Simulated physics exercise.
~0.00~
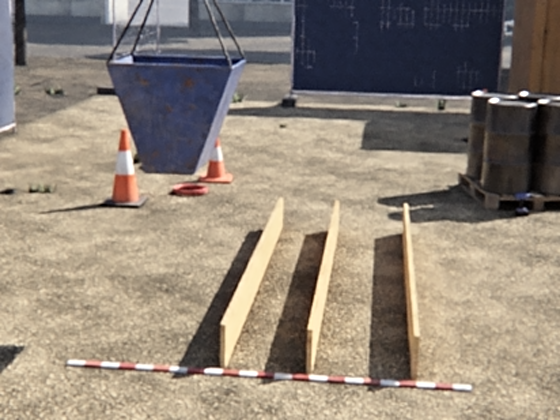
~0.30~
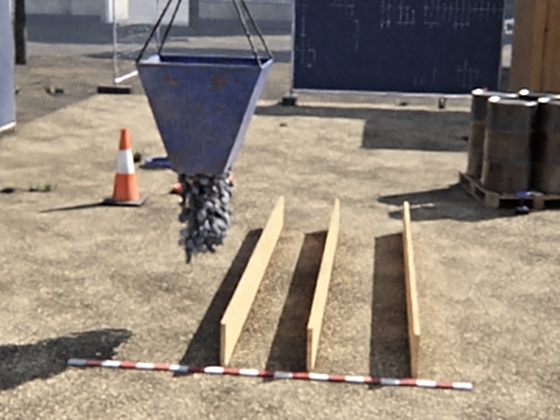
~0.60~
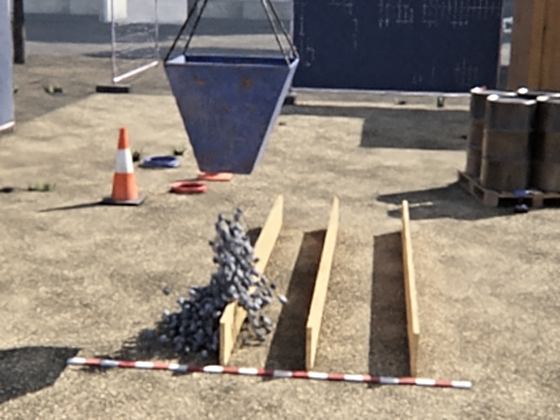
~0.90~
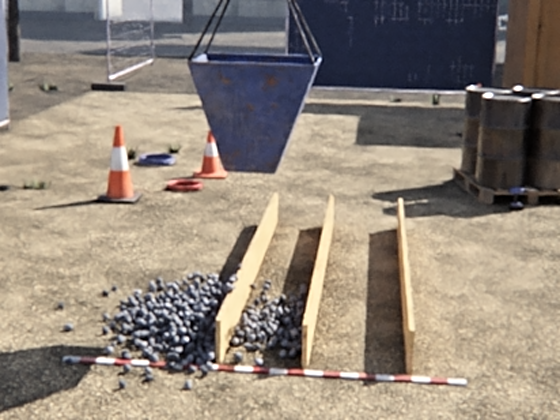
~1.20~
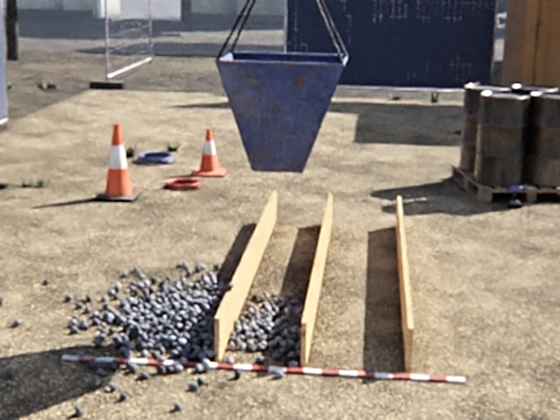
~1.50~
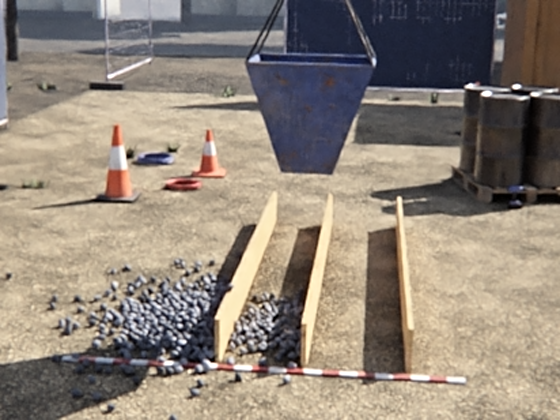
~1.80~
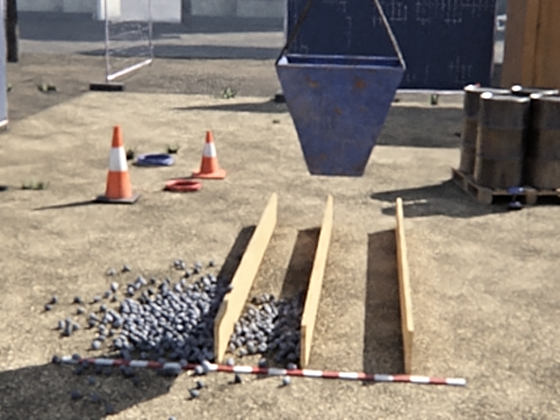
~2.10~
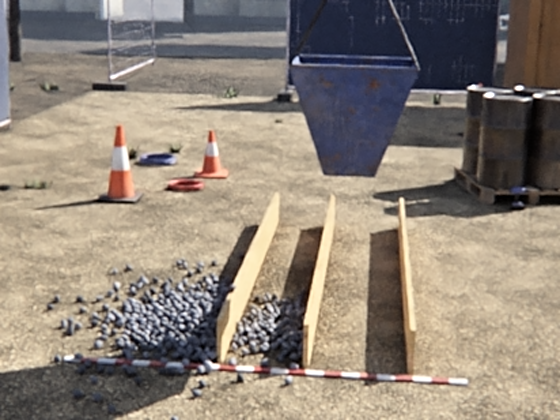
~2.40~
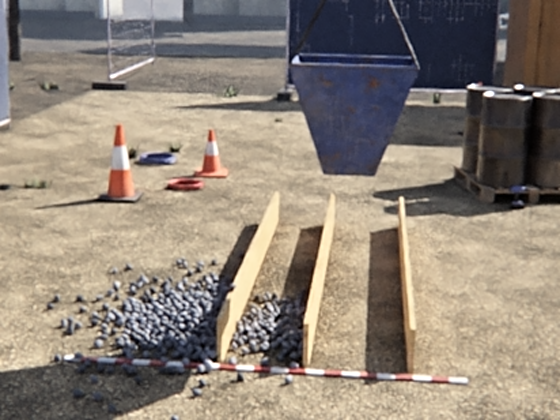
A blue crane skip dropped a heap of round grey stones as it moved right, and they spilled mostly to the left of three wooden boards, with some landing in the left bay, while the empty skip travelled on and stopped, leaving the right bay bare.
